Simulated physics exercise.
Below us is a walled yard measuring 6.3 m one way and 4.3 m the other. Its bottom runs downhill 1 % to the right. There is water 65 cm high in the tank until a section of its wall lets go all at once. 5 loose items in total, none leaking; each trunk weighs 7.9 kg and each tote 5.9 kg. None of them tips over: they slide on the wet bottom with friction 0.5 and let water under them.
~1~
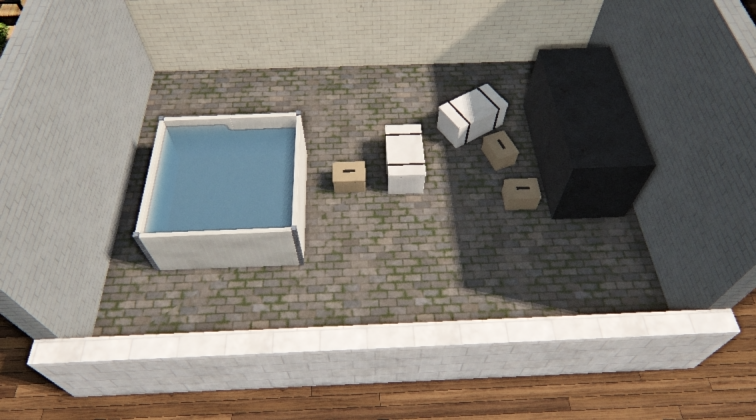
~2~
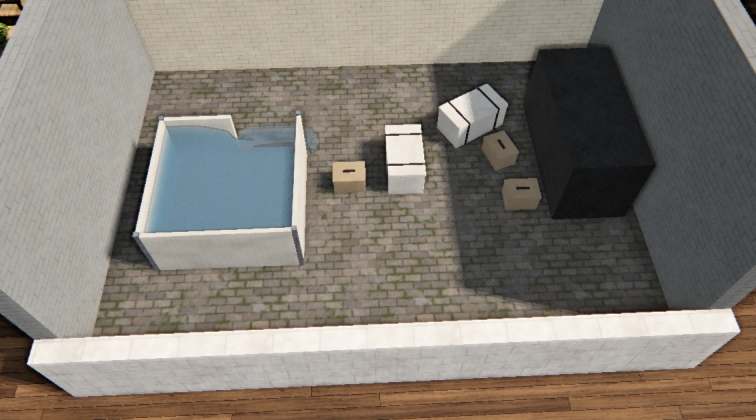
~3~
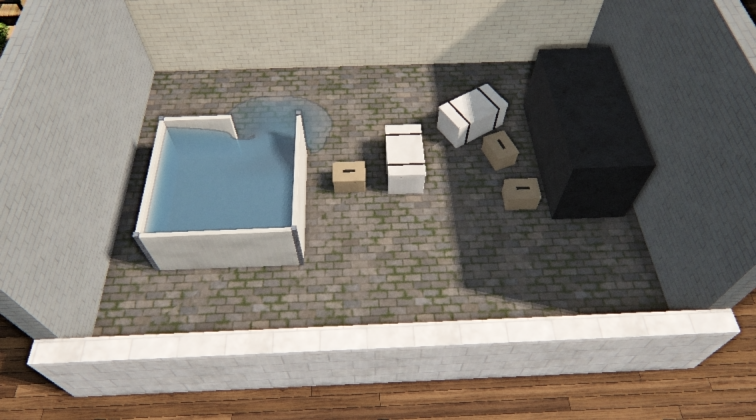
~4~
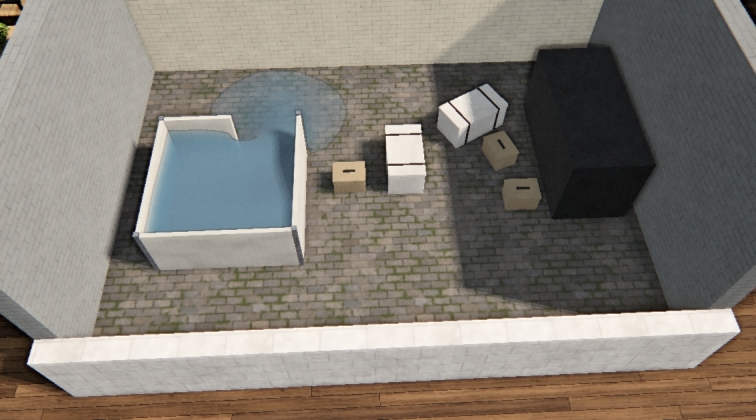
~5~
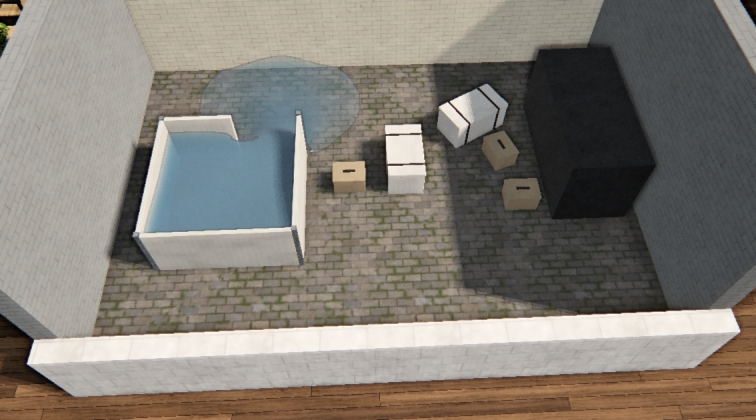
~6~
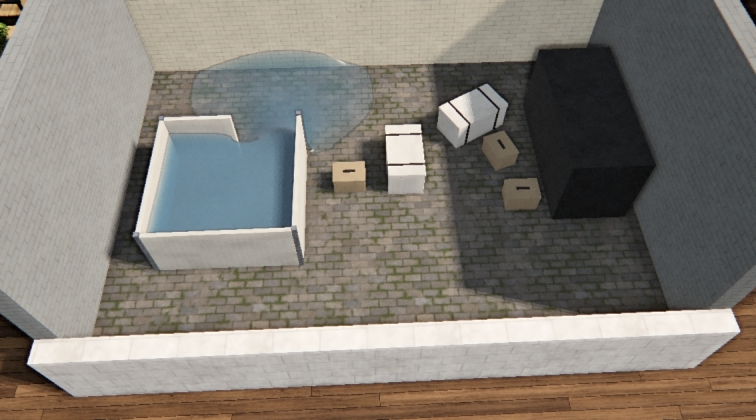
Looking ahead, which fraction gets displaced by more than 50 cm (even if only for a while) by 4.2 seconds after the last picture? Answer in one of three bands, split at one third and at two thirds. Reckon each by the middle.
One to two thirds.
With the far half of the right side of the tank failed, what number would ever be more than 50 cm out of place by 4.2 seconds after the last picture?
Then 5 of them would.
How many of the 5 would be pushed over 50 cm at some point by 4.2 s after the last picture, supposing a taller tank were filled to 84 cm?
Then 3 of them.
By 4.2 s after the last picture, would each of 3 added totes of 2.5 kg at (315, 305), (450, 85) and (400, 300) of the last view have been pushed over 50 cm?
In order: Within it, beyond it, within it.
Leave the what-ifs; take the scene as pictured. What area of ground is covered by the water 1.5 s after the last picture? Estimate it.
Somewhere around 11.5 m2, roughly.
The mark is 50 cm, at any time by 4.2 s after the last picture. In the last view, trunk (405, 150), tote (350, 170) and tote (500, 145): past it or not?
The first is inside the limit, the second inside the limit, and the third beyond the limit.
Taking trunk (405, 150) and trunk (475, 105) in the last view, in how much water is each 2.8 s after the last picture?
I'd estimate 0 cm for the first and 5 cm for the second.
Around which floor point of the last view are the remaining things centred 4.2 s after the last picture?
The centre is close to (440, 193).
Then, 0.4 s after the last picture 0 of 5 are over 50 cm from their spots; 0 afloat.
Then, 1.5 s after the last picture 0 of 5 are over 50 cm from their spots; 0 afloat.
Then, 2.8 s after the last picture 0 of 5 are over 50 cm from their spots; 1 afloat.
Then, 4.2 s after the last picture 3 of 5 are over 50 cm from their spots, and 3 have been at some point; 0 afloat.
